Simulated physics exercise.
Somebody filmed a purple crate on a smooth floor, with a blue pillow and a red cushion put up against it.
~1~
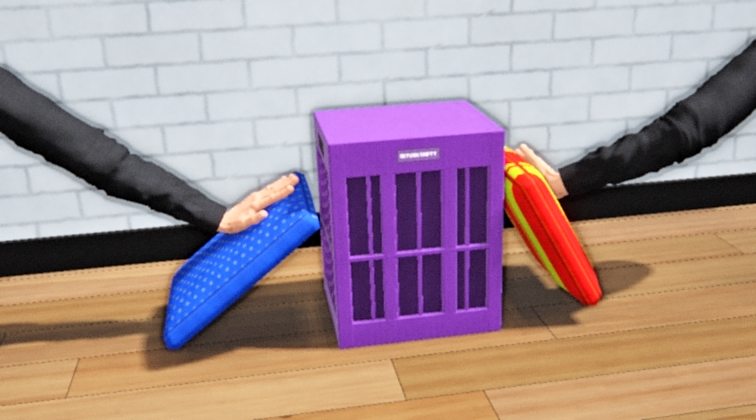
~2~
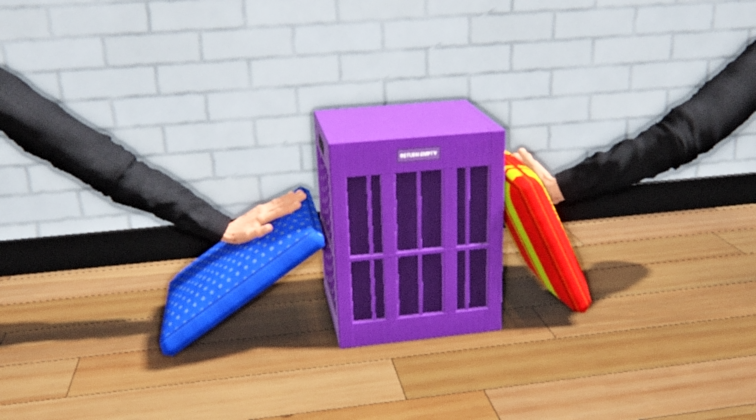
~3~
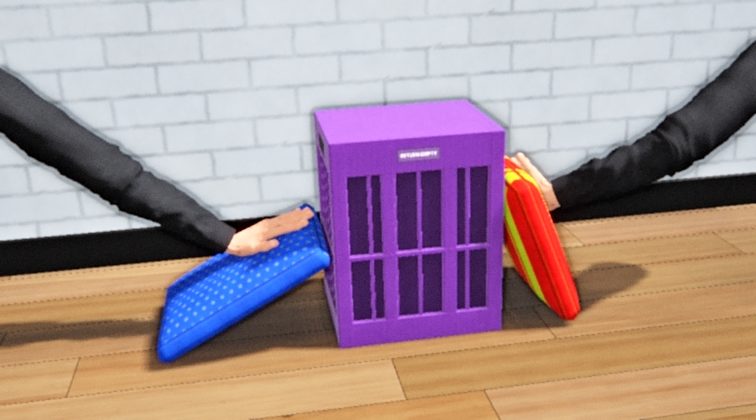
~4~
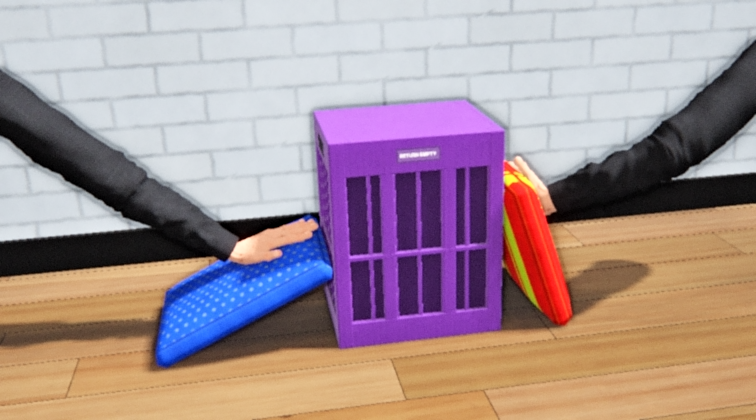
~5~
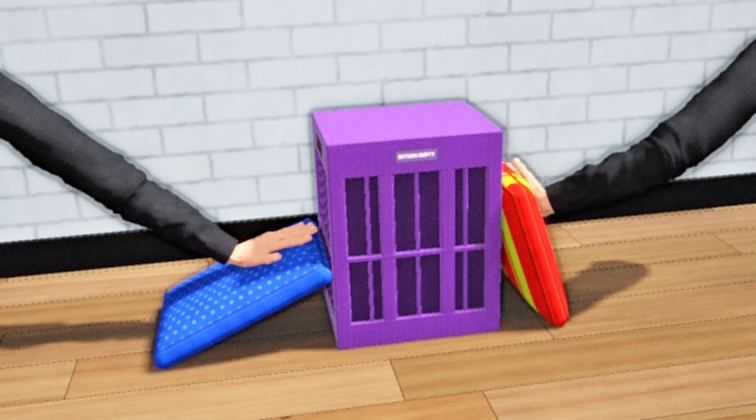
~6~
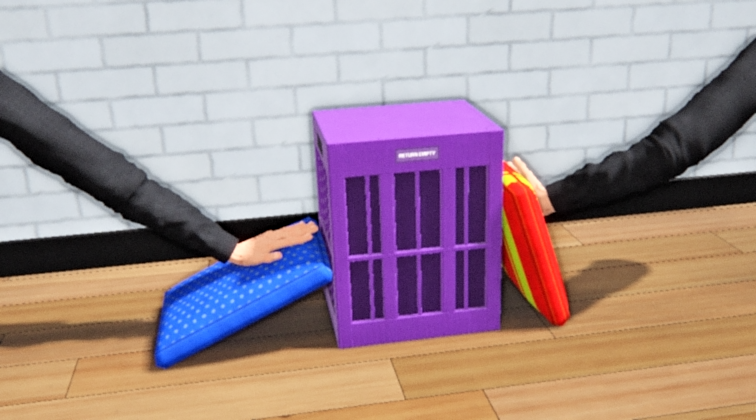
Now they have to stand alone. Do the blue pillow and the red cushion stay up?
Outcome: The blue pillow slips and lies down, the red cushion holds its lean.
Then, 0.26 s past the final frame, pillow flat on the floor near (240, 313); cushion still up near (516, 232).
Then, 0.74 s past the final frame, pillow flat on the floor near (237, 313); cushion still up near (516, 232).
When it is over, pillow flat on the floor near (237, 313); cushion still up near (516, 232). The blue pillow slumps to the floor and the red cushion remains propped up.
